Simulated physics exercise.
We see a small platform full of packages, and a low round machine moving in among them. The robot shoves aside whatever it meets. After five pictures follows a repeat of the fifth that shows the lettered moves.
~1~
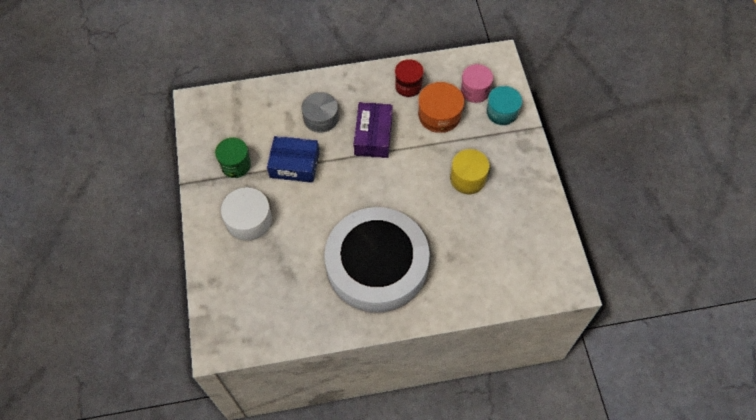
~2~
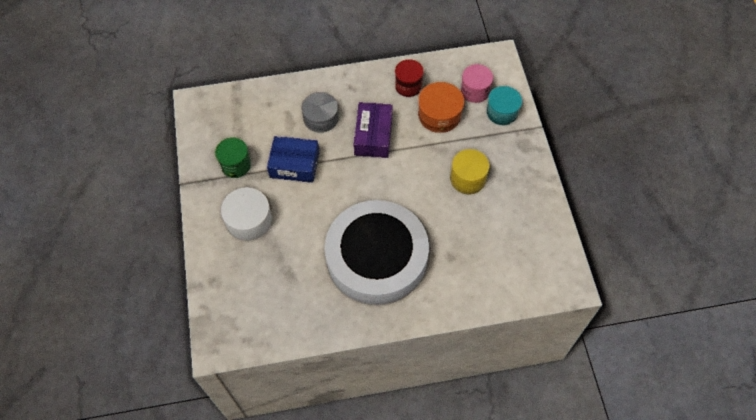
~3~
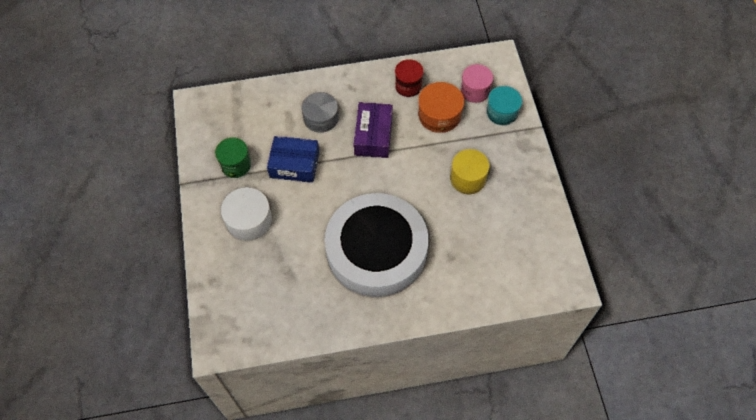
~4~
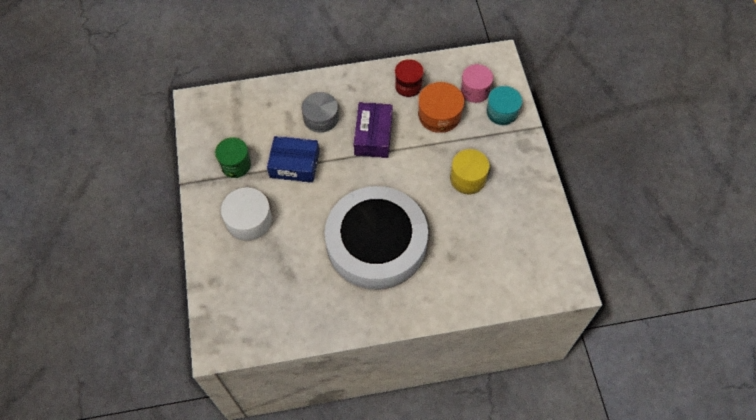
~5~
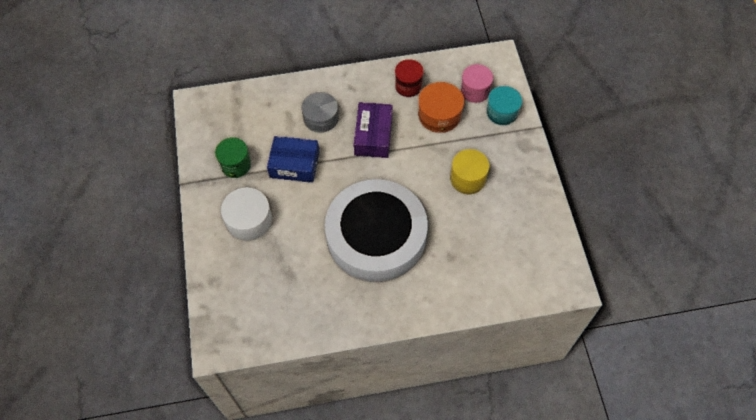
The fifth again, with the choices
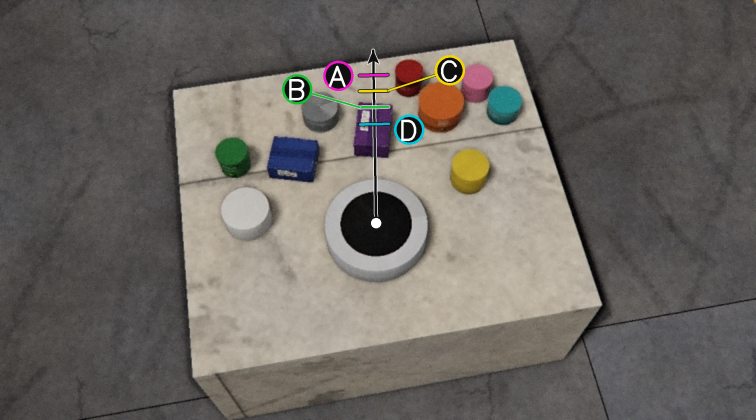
A pale, marbled block like a small platform stands on a grey tiled floor, seen from above at a slight tilt by a still camera. Green, blue, grey, purple, red, orange, pink and turquoise packages spread across its far half, with a white one at left and a yellow one at right. The low round white machine with a black top slides slowly a short way from the near middle toward the purple package, touching nothing.
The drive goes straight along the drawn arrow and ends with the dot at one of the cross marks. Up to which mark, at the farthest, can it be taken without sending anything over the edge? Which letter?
Up to mark B.
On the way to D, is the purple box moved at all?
Yes.
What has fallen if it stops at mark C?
The purple box goes over.
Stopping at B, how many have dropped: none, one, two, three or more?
In all, none.
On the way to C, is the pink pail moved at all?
No.
On the copy, A at (373, 75); B at (374, 107); C at (374, 91); D at (375, 124); the arrow from (376, 223) to (373, 51); the white dot at (376, 223).
On B. First, robot (376, 185); purple box (373, 125); turquoise pail (504, 106).
Then, robot (375, 144); purple box (369, 87); turquoise pail (504, 106).
Finally, robot (375, 116); purple box (368, 61); red pail (410, 76); nothing has fallen.
By contrast, A drops the purple box; C drops the purple box; D is safe but short.
